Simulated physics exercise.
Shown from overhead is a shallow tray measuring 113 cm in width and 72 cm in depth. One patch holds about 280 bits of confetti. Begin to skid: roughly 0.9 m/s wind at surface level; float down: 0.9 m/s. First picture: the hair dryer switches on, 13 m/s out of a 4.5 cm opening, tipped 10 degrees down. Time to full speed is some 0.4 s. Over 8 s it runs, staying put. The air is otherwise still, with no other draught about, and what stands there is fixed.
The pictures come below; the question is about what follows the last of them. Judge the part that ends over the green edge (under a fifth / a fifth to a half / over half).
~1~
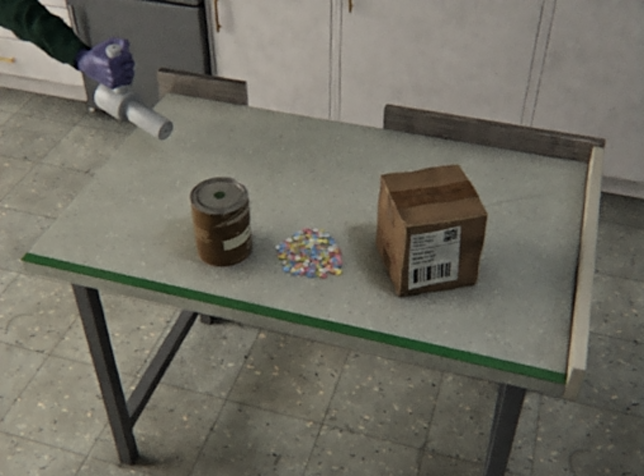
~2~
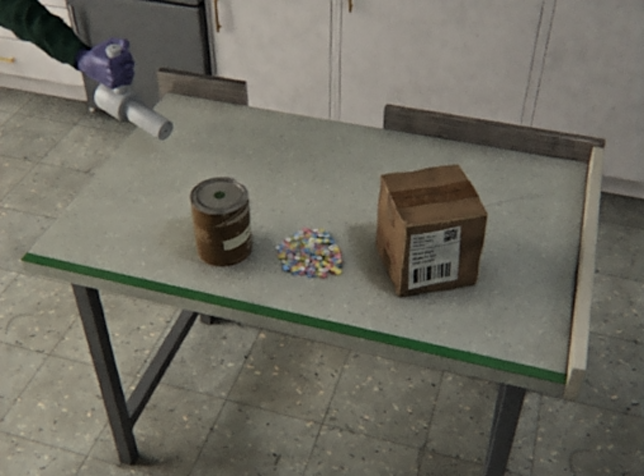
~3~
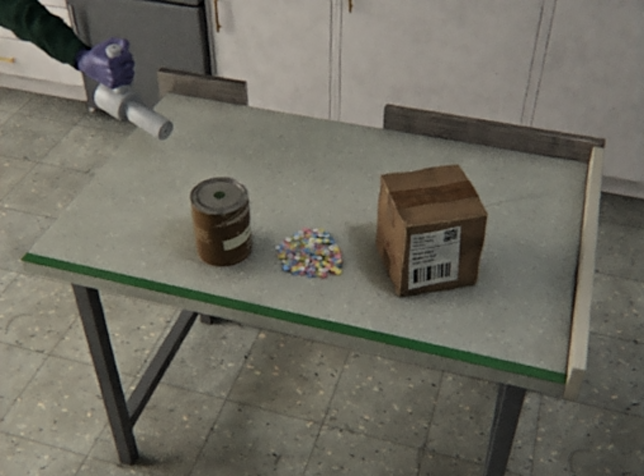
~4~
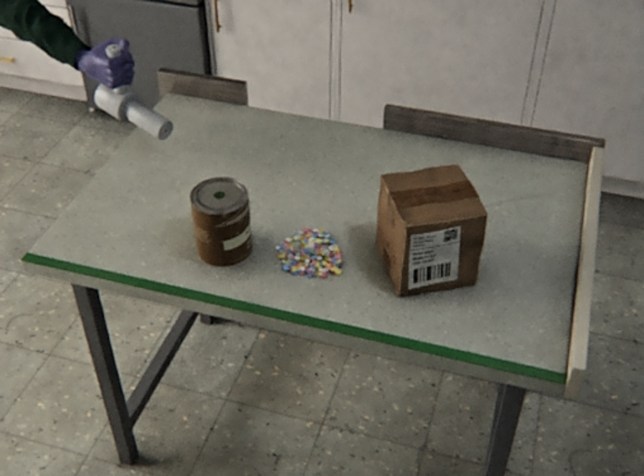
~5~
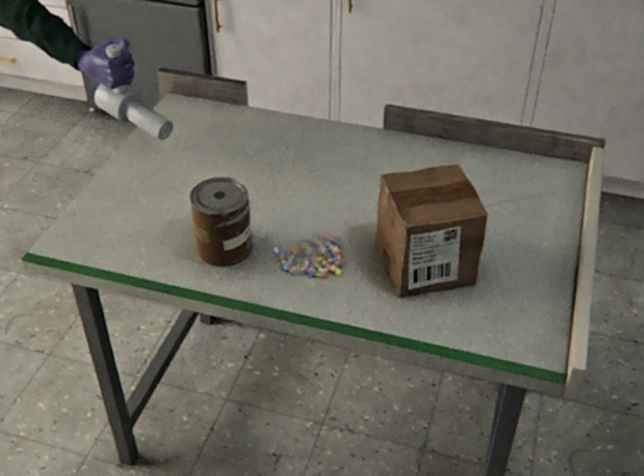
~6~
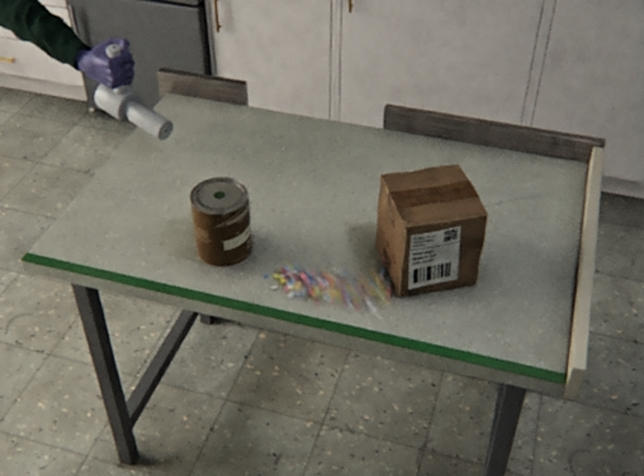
Lab note: Fraction over green edge at that point = greater than half.
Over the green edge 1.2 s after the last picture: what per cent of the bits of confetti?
I'd say near 90 per cent by then.
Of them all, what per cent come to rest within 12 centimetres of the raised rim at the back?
0 %.
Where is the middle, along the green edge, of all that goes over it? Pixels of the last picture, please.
Close to pixel (363, 339).
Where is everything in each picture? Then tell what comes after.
In the first picture, the middle of the bits of confetti is near (311, 253), none has stirred yet and the mouth of the hair dryer is at (166, 131).
In the second picture, the middle of the bits of confetti is near (311, 252), none has stirred yet and the green edge is centred on (272, 318).
In the third picture, the middle of the bits of confetti is near (311, 252), none has stirred yet, the top of a tin is at (219, 194) and the top of a box is at (433, 193).
In the fourth picture, the middle of the bits of confetti is near (311, 252) and none has stirred yet.
In the fifth picture, the middle of the bits of confetti is near (312, 258), the farthest in sight from the hair dryer is at (338, 272) and about 20 % have left their places.
In the sixth picture, the middle of the bits of confetti is near (337, 287), the farthest in sight from the hair dryer is at (376, 311) and about 95 % have left their places.
Then, 1.2 s after the last picture, 8 % are on the move or not yet settled, 93 % are over the green edge.
Then, 2.2 s after the last picture, 4 % are on the move or not yet settled, 96 % are over the green edge.
Then, 4.0 s after the last picture, 2 % are on the move or not yet settled, 97 % are over the green edge.
Then, 7.6 s after the last picture, at the end, 98 % are over the green edge.
